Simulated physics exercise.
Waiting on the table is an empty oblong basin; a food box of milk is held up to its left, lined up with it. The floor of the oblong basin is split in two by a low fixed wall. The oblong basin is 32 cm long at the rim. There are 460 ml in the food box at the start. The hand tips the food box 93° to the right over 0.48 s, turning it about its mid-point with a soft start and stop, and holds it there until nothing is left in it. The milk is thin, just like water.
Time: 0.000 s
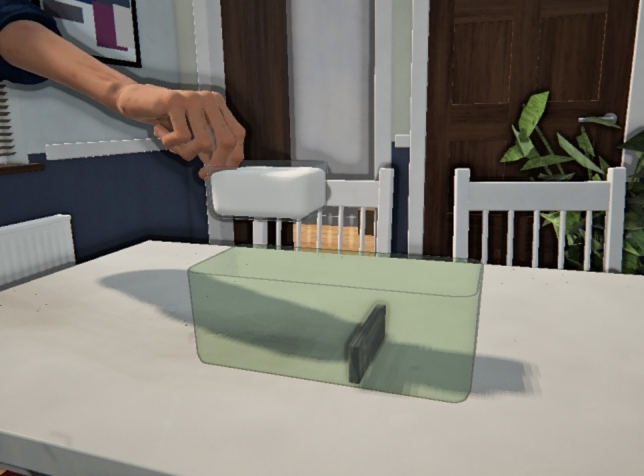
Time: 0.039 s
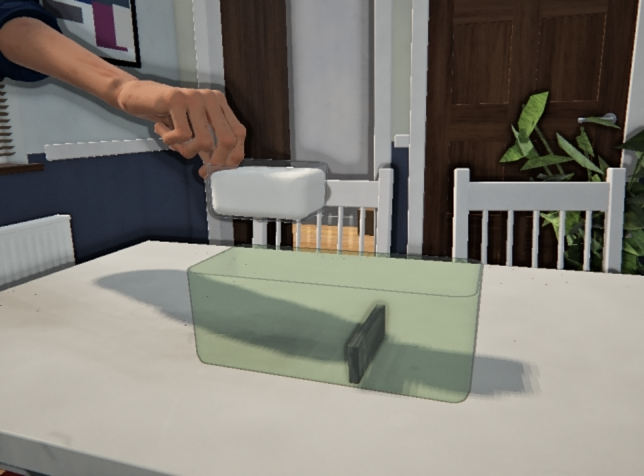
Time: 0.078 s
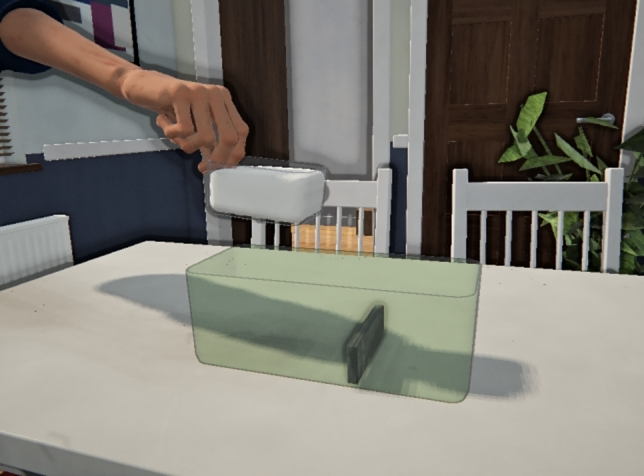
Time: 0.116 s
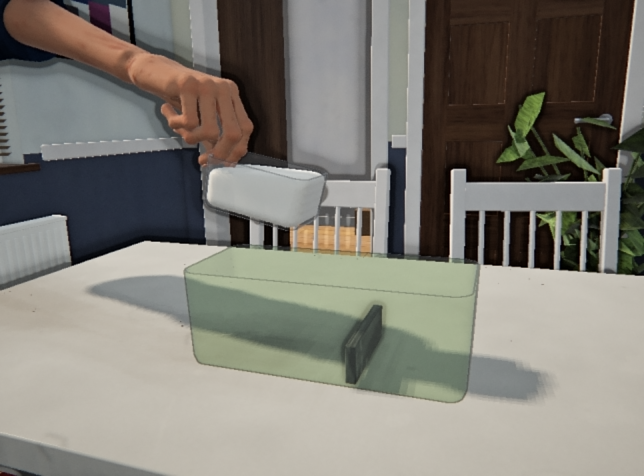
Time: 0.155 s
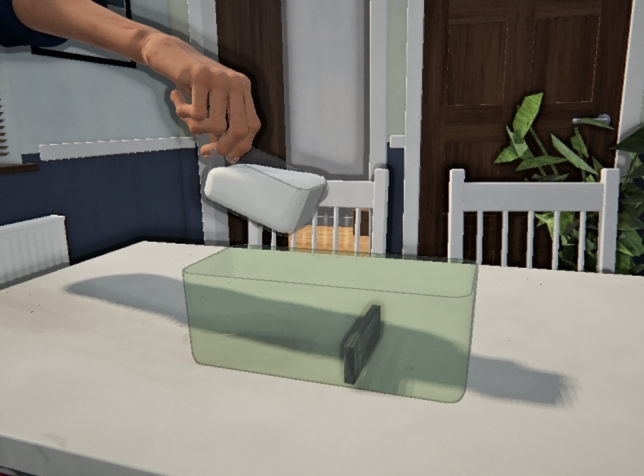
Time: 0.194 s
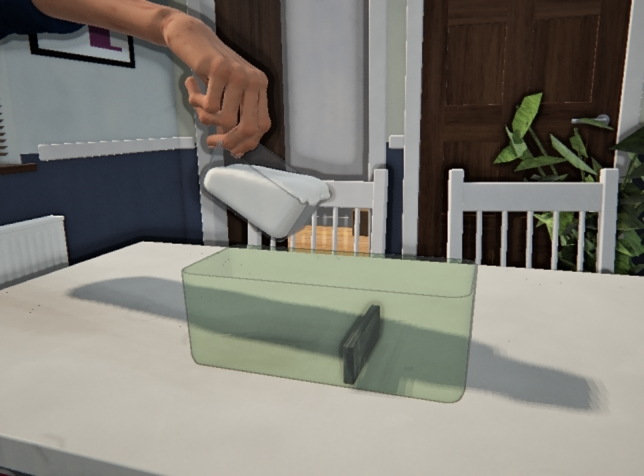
A hand tilting a white food box of milk to the right above a clear green oblong basin on a white table.
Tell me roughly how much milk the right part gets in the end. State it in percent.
It gets about 26 per cent.
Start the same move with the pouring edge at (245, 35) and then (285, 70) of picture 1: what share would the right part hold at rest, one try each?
The first try gives around 10 percent, the second around 15 percent.
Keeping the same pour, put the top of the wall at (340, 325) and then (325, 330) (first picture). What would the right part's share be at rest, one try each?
75 in a hundred, followed by 80 in a hundred.
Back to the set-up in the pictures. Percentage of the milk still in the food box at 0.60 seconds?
6 %.
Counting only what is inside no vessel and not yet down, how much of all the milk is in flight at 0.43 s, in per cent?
Roughly 28 percent.
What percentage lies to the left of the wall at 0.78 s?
The left part holds some 66 per cent.
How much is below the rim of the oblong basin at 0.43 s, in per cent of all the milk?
Some 52 per cent.
By 0.43 s the tilt is 91° and 20 per cent is still to pour, 36 is left of the wall and 15 right of it.
By 0.60 s the tilt is 93° and 6 per cent is still to pour, 65 is left of the wall and 26 right of it.
By 0.78 s the tilt is 93° and 2 per cent is still to pour, 66 is left of the wall and 26 right of it.
By 0.98 s the tilt is 93° and 2 per cent is still to pour, 70 is left of the wall and 26 right of it.
At rest 72 per cent lies left of the wall, 26 right of it and 1 outside.
